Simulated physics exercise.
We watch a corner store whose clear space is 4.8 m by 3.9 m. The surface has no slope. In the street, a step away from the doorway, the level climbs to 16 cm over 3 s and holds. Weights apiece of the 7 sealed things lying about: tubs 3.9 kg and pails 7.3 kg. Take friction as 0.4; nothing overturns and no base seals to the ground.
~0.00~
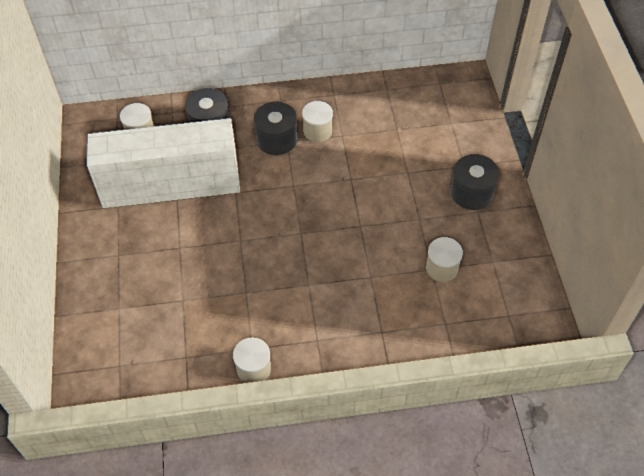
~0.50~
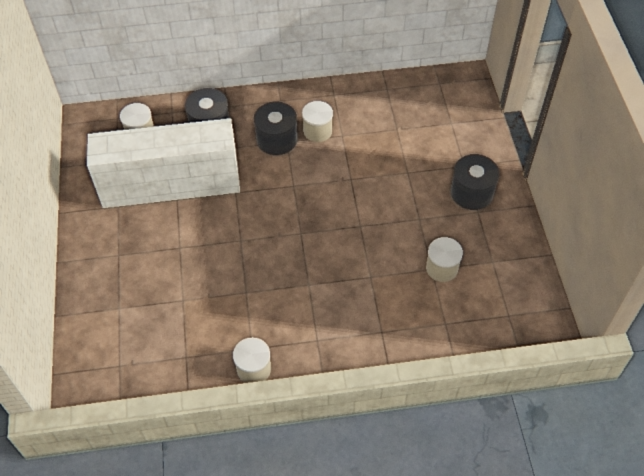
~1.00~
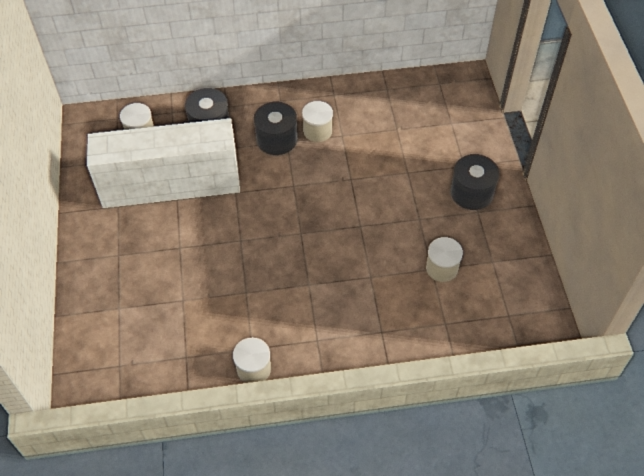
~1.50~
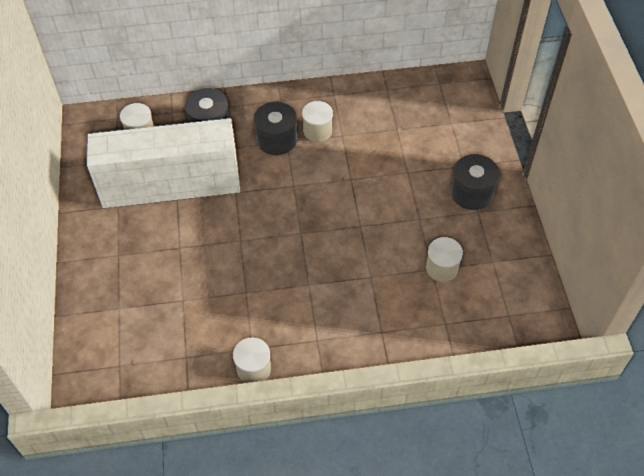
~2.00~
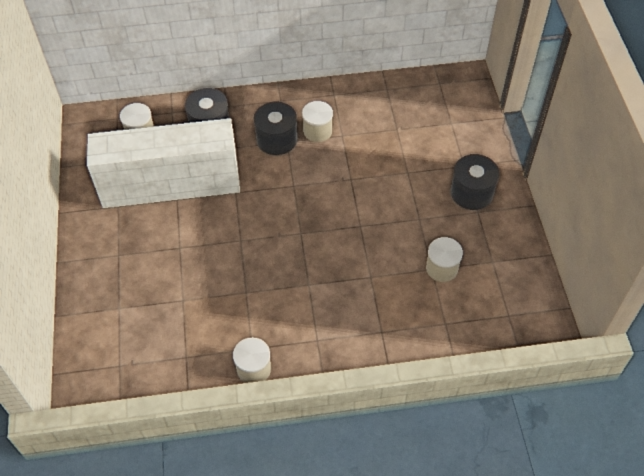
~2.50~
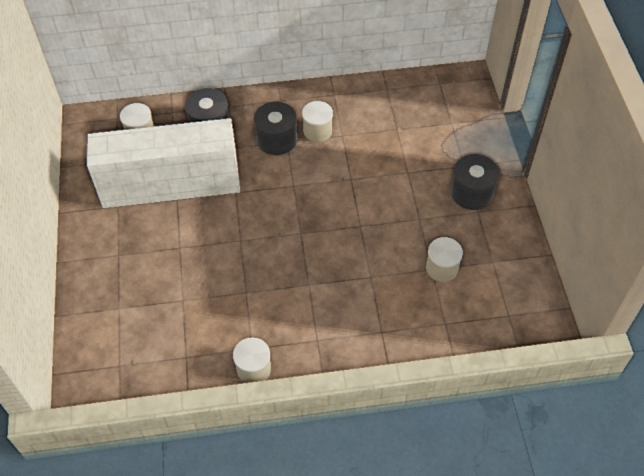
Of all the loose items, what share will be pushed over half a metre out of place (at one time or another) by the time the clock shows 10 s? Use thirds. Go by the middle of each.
That comes to not even a third.
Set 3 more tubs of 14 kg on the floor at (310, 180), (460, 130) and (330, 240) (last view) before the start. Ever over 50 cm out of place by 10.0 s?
In turn: Less, past it, short of it.
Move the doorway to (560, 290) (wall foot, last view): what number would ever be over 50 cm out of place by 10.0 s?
Then 0.
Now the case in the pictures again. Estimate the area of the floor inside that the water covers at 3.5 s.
Roughly 3.0 m2.
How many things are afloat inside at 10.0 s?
At that moment 2.
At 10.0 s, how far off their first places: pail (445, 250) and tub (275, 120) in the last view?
In that order: 0 cm, 5 cm.
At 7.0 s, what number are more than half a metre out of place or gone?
I count 2.
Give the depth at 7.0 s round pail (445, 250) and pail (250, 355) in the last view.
About 1 and 1 cm.
After 3.5 s 0 of 7 are over 50 cm from their spots; 0 afloat.
After 4.5 s 1 of 7 are over 50 cm from their spots; 0 afloat.
After 7.0 s 2 of 7 are over 50 cm from their spots; 1 afloat.
After 10.0 s 2 of 7 are over 50 cm from their spots, and 2 have been at some point; 2 afloat.
